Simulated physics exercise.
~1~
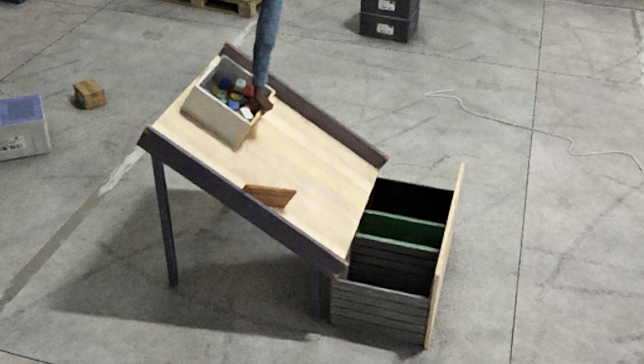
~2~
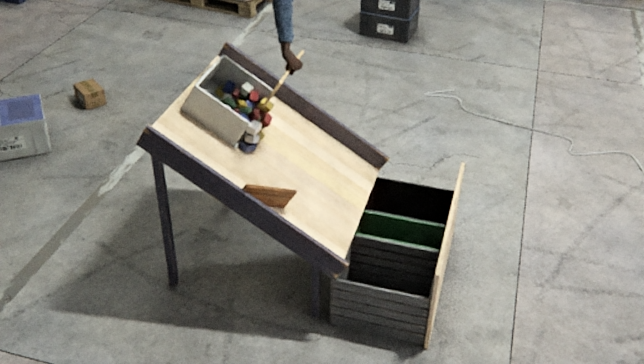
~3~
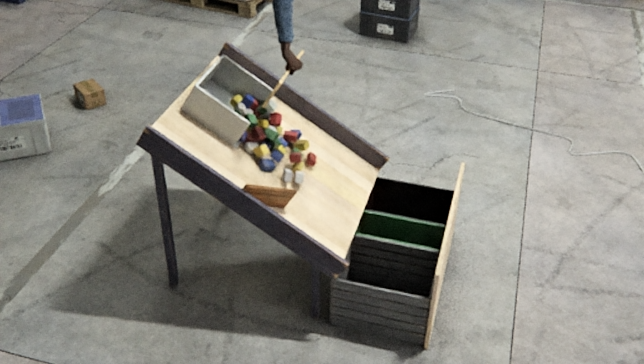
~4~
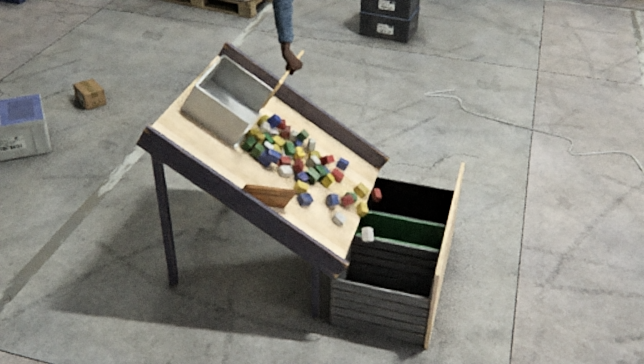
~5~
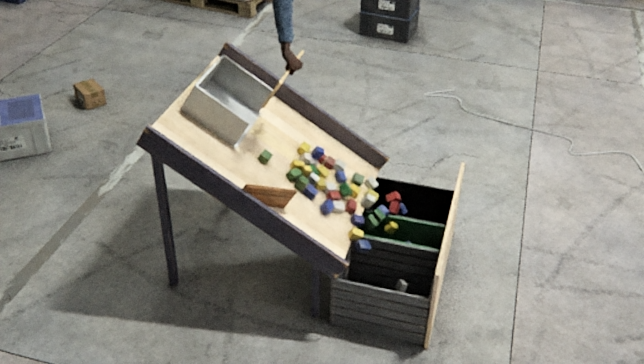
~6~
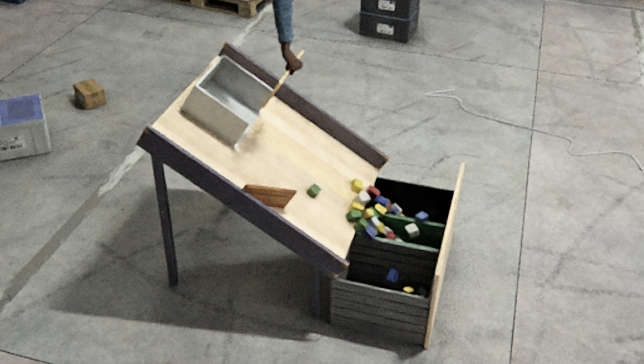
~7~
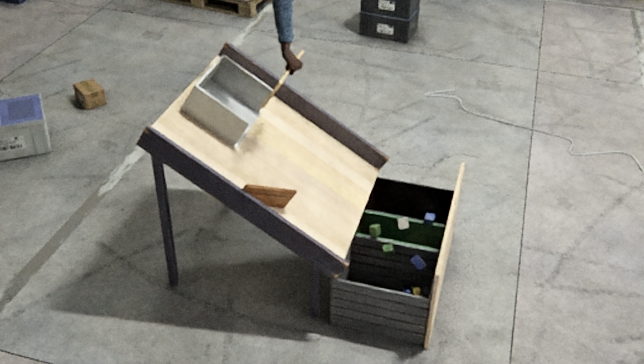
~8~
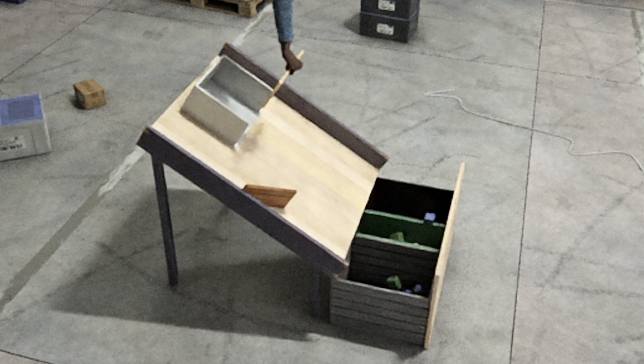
Colorful toy blocks sit in a pale pen at the top of a sloping wooden table, where a hand holds a small gate at the opening. The hand pulls the gate clear, and the blocks tumble out and spread down the slope toward the right. They stream past an angled wooden board, and the first ones drop over the low edge into a row of bins. The main group follows, with one green block trailing behind. At the end the pen and slope are bare, a few blocks show inside the dark bins, and the hand still holds the gate aside.
